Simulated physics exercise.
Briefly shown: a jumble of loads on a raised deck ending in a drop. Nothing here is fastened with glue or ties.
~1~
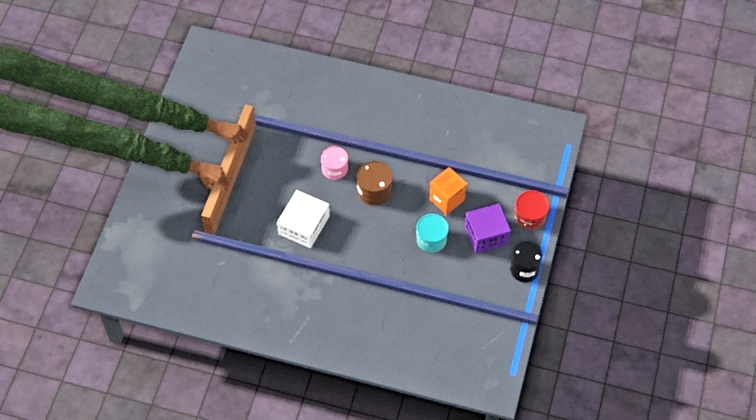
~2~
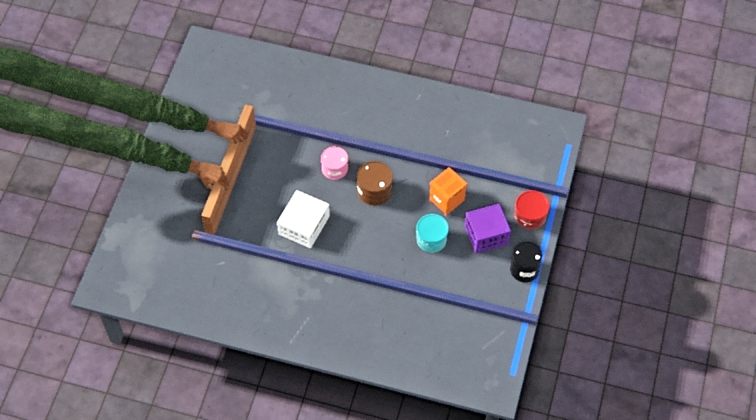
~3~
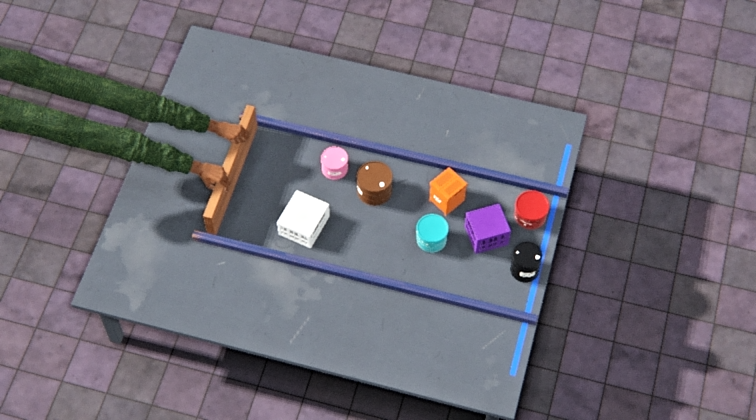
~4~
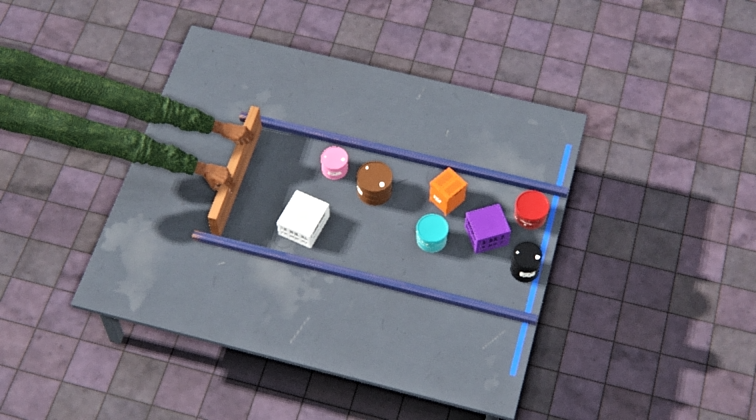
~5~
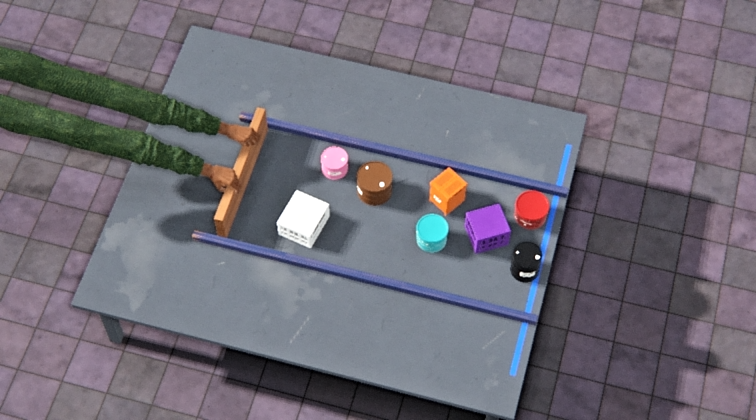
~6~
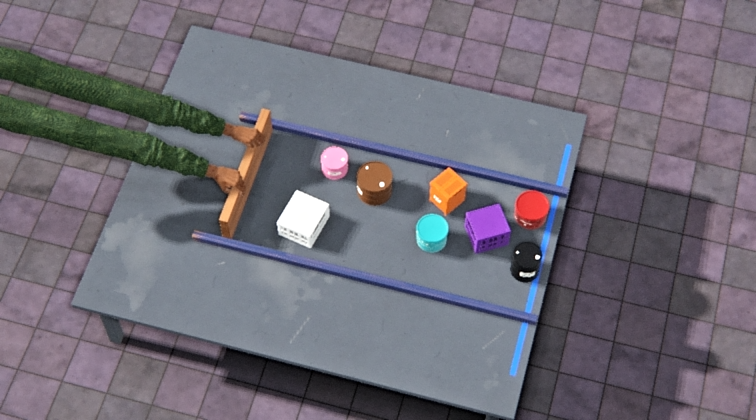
Two green-sleeved arms slowly sliding an orange-brown plank rightward between blue rails on a grey table, the scattered containers ahead staying still.
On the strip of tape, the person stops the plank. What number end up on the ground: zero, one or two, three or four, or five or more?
So the tally of ones that come down is five plus, really.
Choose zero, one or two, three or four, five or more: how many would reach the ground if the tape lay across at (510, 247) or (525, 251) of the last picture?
3 or 4; 5 or more.
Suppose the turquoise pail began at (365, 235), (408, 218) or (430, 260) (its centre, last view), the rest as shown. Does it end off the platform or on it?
The turquoise pail falls; comes down; goes over.
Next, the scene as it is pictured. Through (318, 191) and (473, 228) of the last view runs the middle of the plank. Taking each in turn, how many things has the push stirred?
Moved so far: 2, later 8.
A little later, none off yet; black canister at rest near (526, 262); red pail at rest near (532, 210); purple crate at rest near (487, 229).
When it is over, the number that fall off is five or more; down, white crate, pink canister, brown canister, turquoise pail, orange tote, purple crate, red pail and black canister.
